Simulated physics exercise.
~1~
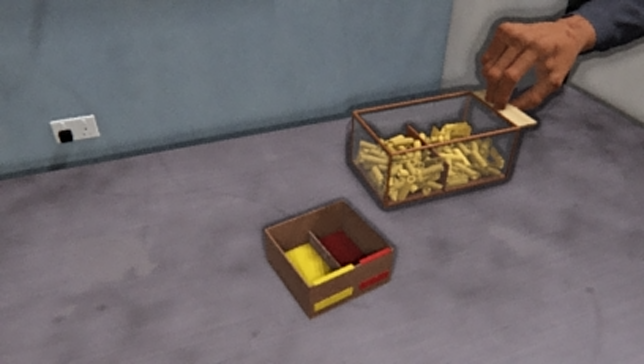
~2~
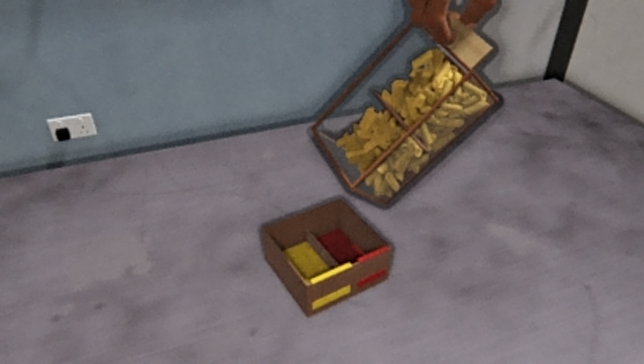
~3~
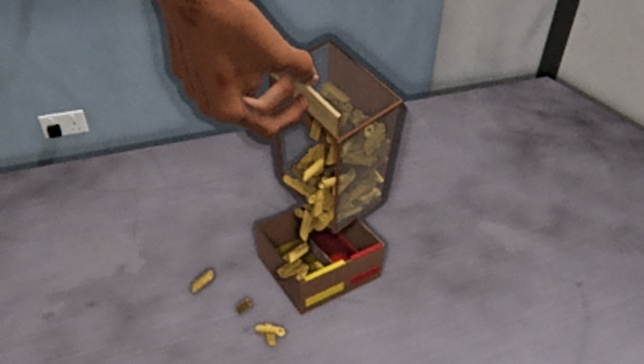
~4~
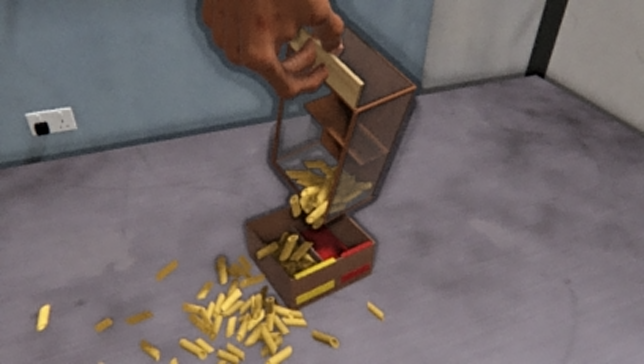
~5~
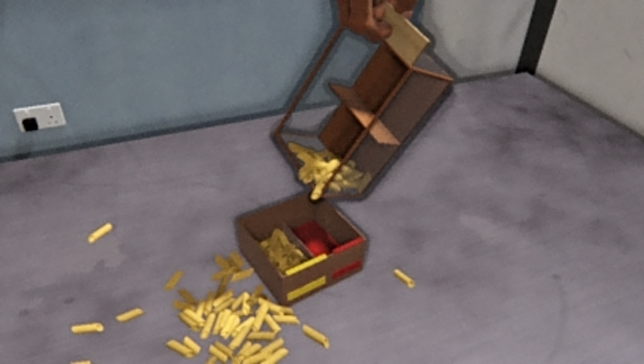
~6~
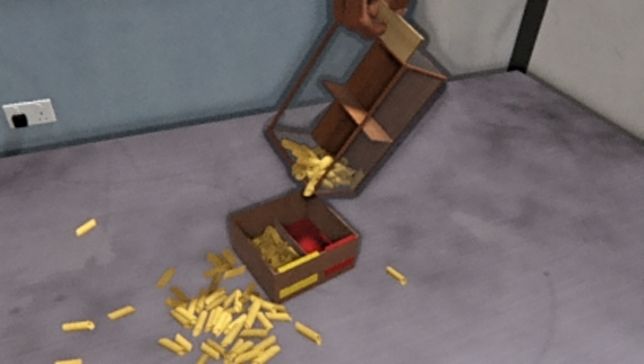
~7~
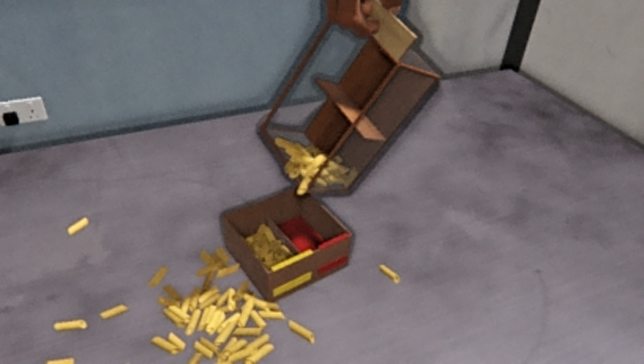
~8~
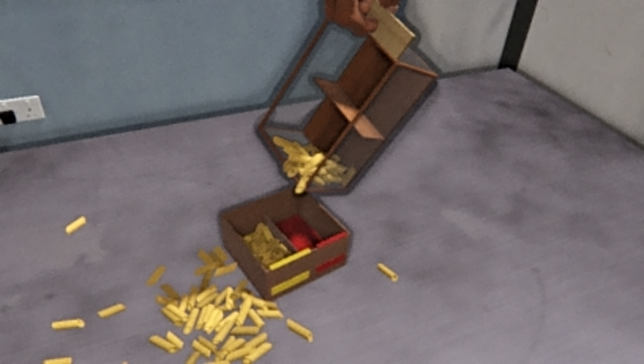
A hand lifts and tips a clear, divided box of dry pasta over a smaller tin with red and yellow sections, spilling many pieces onto the table and some into the yellow section, then eases the box partly back and holds it still, some pasta remaining inside.
